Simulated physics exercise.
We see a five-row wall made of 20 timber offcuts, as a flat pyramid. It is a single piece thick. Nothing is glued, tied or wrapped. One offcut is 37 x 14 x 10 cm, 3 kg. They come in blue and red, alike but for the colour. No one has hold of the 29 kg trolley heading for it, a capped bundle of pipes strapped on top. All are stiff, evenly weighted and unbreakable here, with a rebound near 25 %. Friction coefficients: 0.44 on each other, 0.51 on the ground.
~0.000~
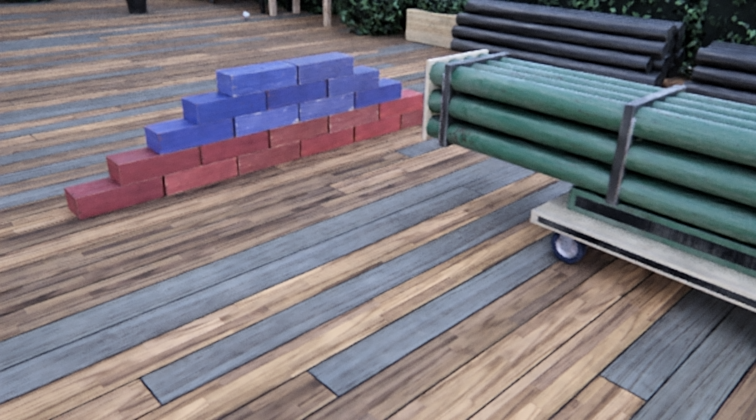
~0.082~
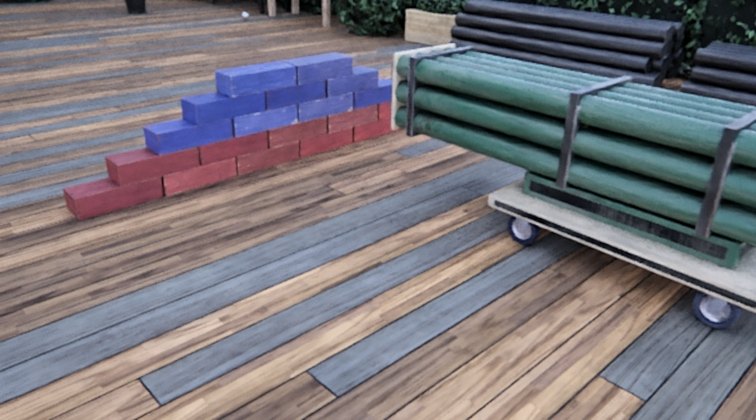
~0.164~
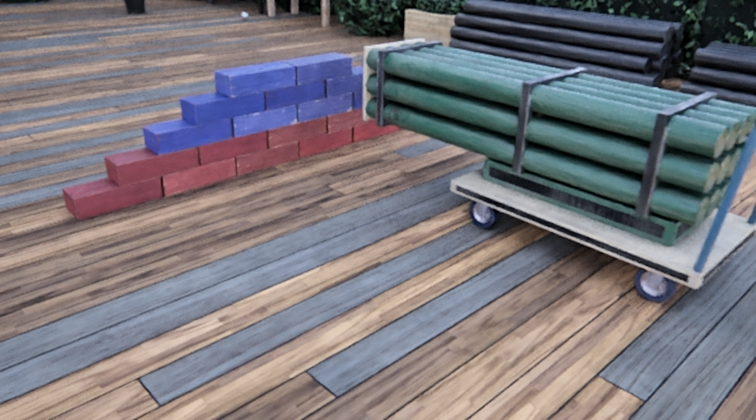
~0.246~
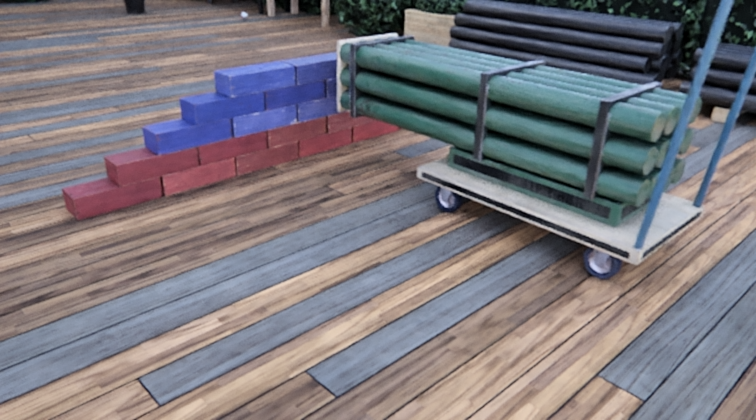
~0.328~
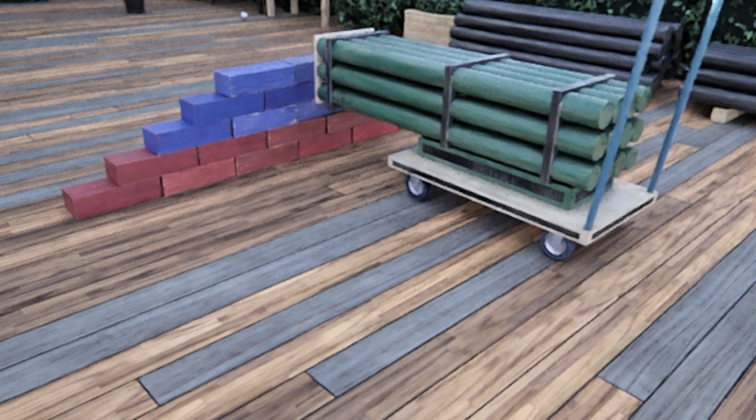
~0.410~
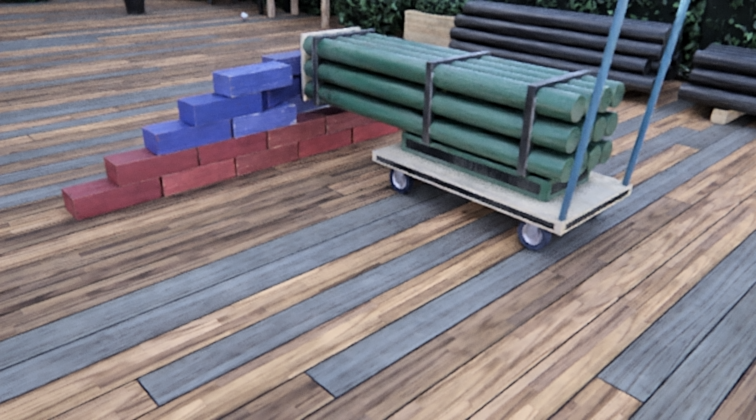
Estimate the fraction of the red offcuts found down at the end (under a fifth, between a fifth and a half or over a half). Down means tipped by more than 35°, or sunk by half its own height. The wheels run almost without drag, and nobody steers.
Fewer than one in five of them.
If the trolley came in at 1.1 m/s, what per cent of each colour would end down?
In that case red 0, blue 70 per cent.
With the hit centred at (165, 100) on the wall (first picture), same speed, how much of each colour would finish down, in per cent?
In that case red 10, blue 30 per cent.
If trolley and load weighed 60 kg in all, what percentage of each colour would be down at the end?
In that case red 20, blue 70 per cent.
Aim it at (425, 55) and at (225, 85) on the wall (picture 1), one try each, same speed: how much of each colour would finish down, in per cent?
Red 10 then 20, blue 10 then 70 per cent.
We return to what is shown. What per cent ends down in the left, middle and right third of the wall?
In per cent: Left 0, middle 50, right 50.
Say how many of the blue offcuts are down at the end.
Blue 6.
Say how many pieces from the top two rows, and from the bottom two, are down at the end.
Top 4, bottom 1.
After 0.52 s, load 27 cm past the wall's line, still rolling; none of the 11 red offcuts down (4 of 20 in all colours); top red offcut unmoved; top blue offcut 15° from how it stood, 7 cm lower.
After 0.80 s, load 61 cm past the wall's line, still rolling; none of the 11 red offcuts down (6 of 20 in all colours); top red offcut unmoved; top blue offcut 65° from how it stood, 25 cm lower.
After 1.08 s, load 81 cm past the wall's line, still rolling; 1 of the 11 red offcuts down (7 of 20 in all colours); top red offcut 13 cm from its place; top blue offcut on its side.
In the end (1.9 s), load 87 cm past the wall's line, stopped; 1 of the 11 red offcuts down (7 of 20 in all colours); top red offcut 16 cm from its place; top blue offcut on its side. That is 9 per cent. From the last view, middles, top red offcut near (269, 123), top blue offcut near (194, 100).
